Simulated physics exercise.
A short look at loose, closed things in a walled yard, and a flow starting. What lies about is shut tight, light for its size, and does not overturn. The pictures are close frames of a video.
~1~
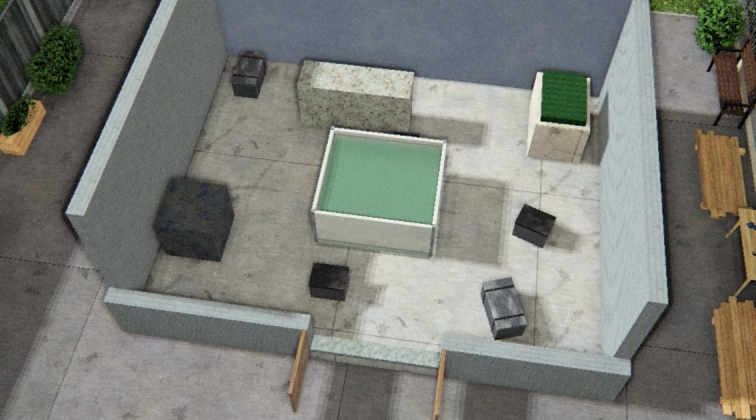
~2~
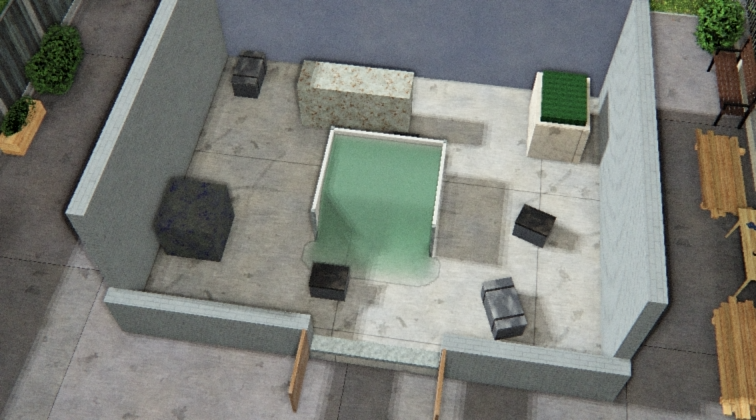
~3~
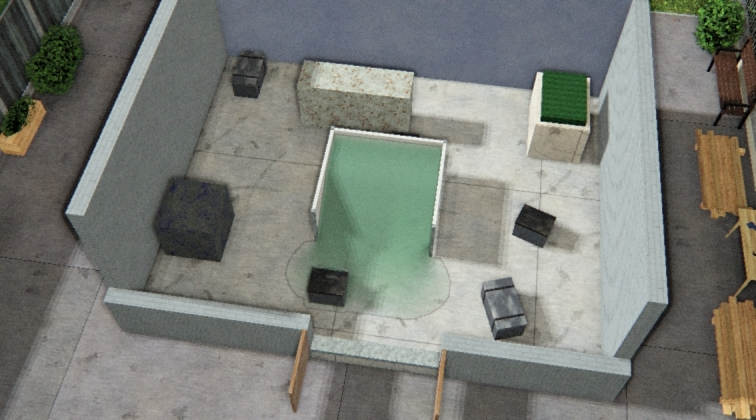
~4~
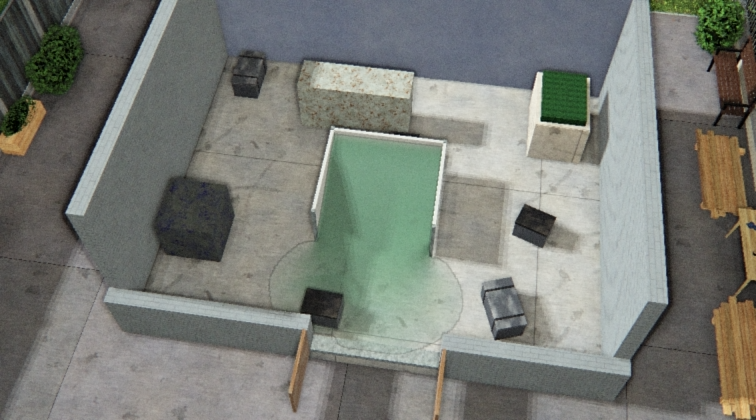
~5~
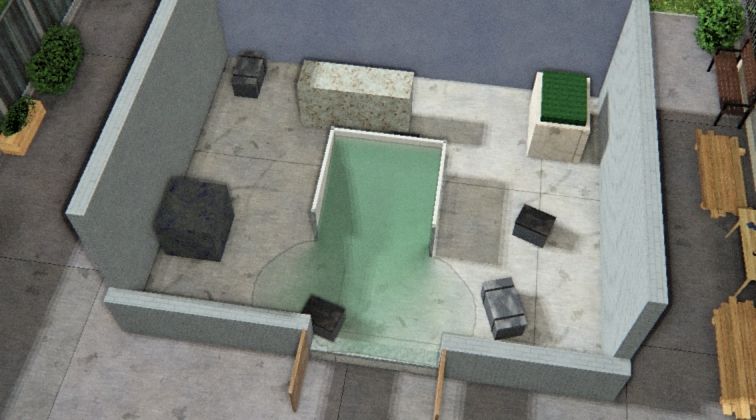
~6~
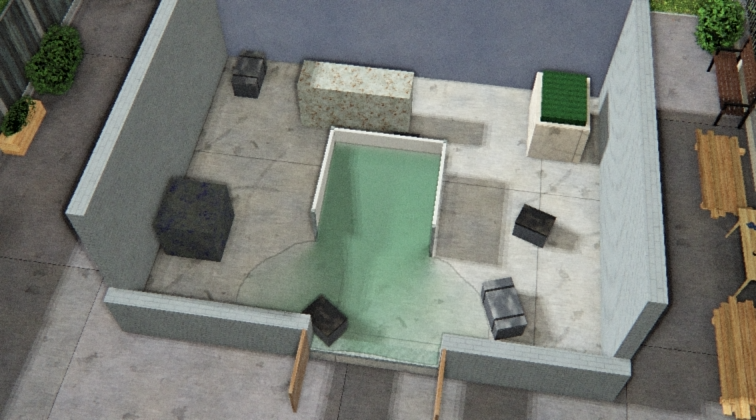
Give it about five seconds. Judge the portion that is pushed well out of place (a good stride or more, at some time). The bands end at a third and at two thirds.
It is under a third.
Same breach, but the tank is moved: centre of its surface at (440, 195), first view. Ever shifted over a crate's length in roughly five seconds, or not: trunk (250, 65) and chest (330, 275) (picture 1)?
In turn: Short of that, not that far.
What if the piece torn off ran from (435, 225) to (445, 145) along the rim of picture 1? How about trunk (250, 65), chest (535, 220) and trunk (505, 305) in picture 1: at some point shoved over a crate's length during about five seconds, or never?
In turn: No, swept aside, swept aside.
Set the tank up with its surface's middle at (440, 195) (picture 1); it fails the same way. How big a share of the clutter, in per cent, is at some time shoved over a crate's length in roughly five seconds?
Close to 40 %.
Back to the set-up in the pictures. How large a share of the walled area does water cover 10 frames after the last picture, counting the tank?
Some 30 per cent.
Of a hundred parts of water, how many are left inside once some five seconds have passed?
I make it 42 per cent.
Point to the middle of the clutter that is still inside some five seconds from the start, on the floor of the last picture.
Near (415, 189).
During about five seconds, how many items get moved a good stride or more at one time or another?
The number is 1.
A moment on, 1 of 5 are well off their spots; 1 afloat.
Next, 1 of 5 are well off their spots; 0 afloat.
Later, 1 of 5 are well off their spots; 0 afloat.
In the end, 1 of 5 are well off their spots, and 1 have been at some point; 0 afloat.
